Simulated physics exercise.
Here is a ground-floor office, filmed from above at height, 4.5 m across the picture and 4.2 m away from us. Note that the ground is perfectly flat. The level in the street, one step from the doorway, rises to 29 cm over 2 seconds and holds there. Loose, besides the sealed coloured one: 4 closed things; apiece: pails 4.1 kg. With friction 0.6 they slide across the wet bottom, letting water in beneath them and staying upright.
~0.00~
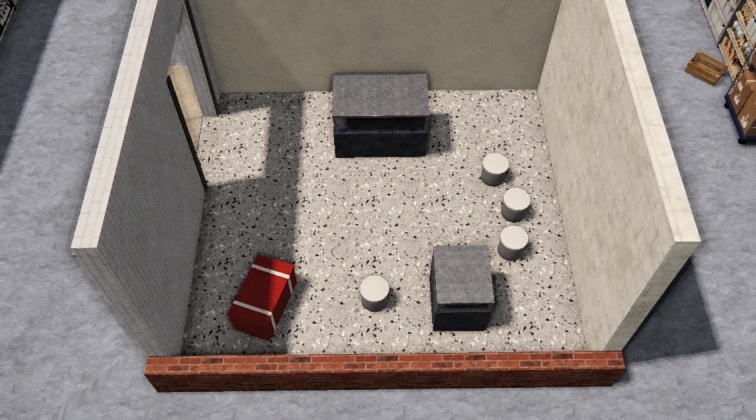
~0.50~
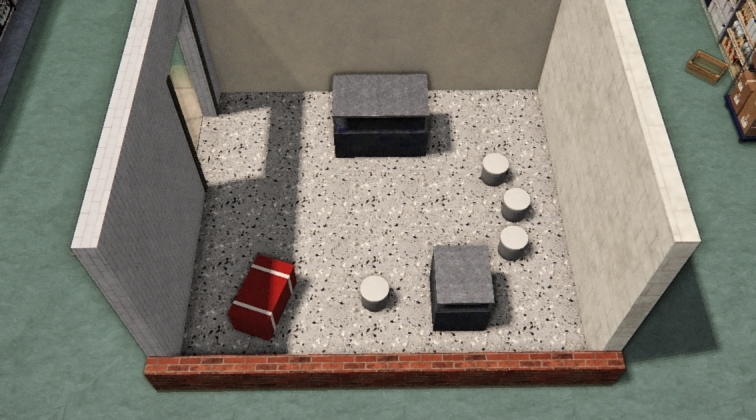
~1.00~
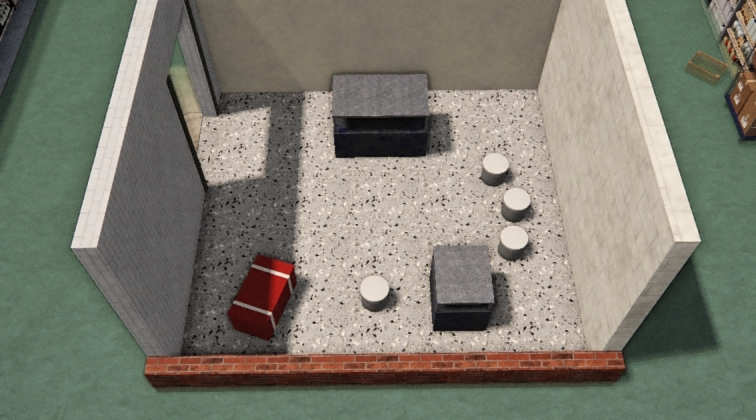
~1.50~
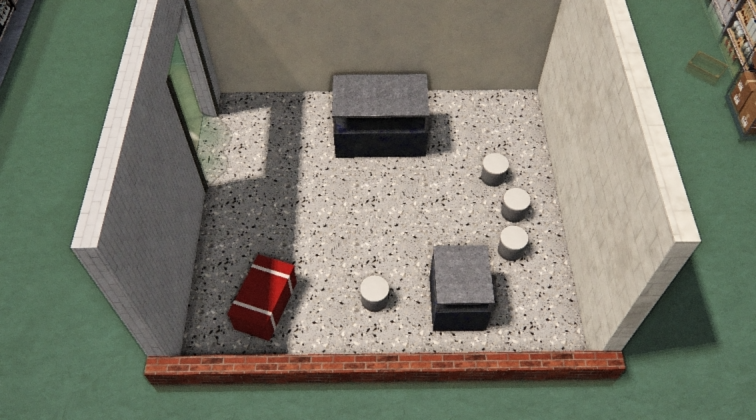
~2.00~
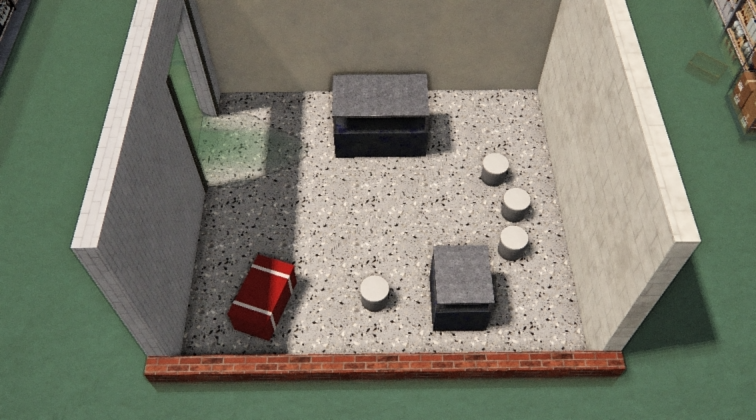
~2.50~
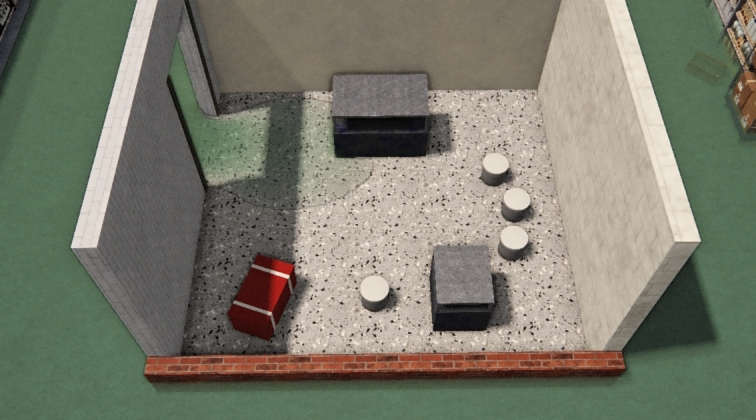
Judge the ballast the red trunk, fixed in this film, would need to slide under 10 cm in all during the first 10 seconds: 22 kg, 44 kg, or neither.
Judgement: 44 kg is required.
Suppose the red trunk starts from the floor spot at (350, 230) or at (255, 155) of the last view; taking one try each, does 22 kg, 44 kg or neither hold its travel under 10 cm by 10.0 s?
Note, in order: None OK; none OK.
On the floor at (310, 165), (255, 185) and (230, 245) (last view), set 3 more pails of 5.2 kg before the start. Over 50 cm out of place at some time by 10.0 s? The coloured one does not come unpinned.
Listed in turn, they go over the bar, over the bar, beneath the bar.
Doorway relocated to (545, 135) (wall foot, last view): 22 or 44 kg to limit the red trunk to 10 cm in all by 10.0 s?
Both fall short.
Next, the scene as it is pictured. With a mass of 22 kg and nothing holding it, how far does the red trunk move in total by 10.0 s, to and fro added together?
Path length near 30 cm.
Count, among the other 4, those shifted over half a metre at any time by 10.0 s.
By my count, 4.
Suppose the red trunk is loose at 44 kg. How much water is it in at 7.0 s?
3 cm, roughly.
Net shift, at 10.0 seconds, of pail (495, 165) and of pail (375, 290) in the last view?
Shifts: 60 cm / 50 cm.
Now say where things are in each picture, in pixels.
The first frame shows the red trunk at (261, 289) rests on the ground; water covers 0.0 m2; 0 of 5 have shifted.
The second frame shows the red trunk at (261, 289), on the bottom; 0.0 m2 under water; 0 of 5 have shifted.
The third frame shows the red trunk at (261, 289) rests on the ground; 0.0 m2 under water; 0 of 5 have shifted.
The fourth frame shows the red trunk at (261, 289) rests on the ground; 0.2 m2 under water; 0 of 5 have shifted.
The fifth frame shows the red trunk at (261, 289) rests on the ground; 1.1 m2 under water; 0 of 5 have shifted.
The sixth frame shows the red trunk at (261, 289) rests on the ground; water covers 2.9 m2; 0 of 5 have shifted.
After 3.5 s the red trunk would be 0 cm from its start with 22 kg and 0 cm from its start with 44 kg; 0 cm of water round it then.
After 4.5 s the red trunk would be 0 cm from its start with 22 kg and 0 cm from its start with 44 kg; 1 cm of water round it then.
After 7.0 s the red trunk would be 0 cm from its start with 22 kg and 0 cm from its start with 44 kg; 3 cm of water round it then.
After 10.0 s the red trunk would be 34 cm from its start with 22 kg and 0 cm from its start with 44 kg; 7 cm of water round it then.
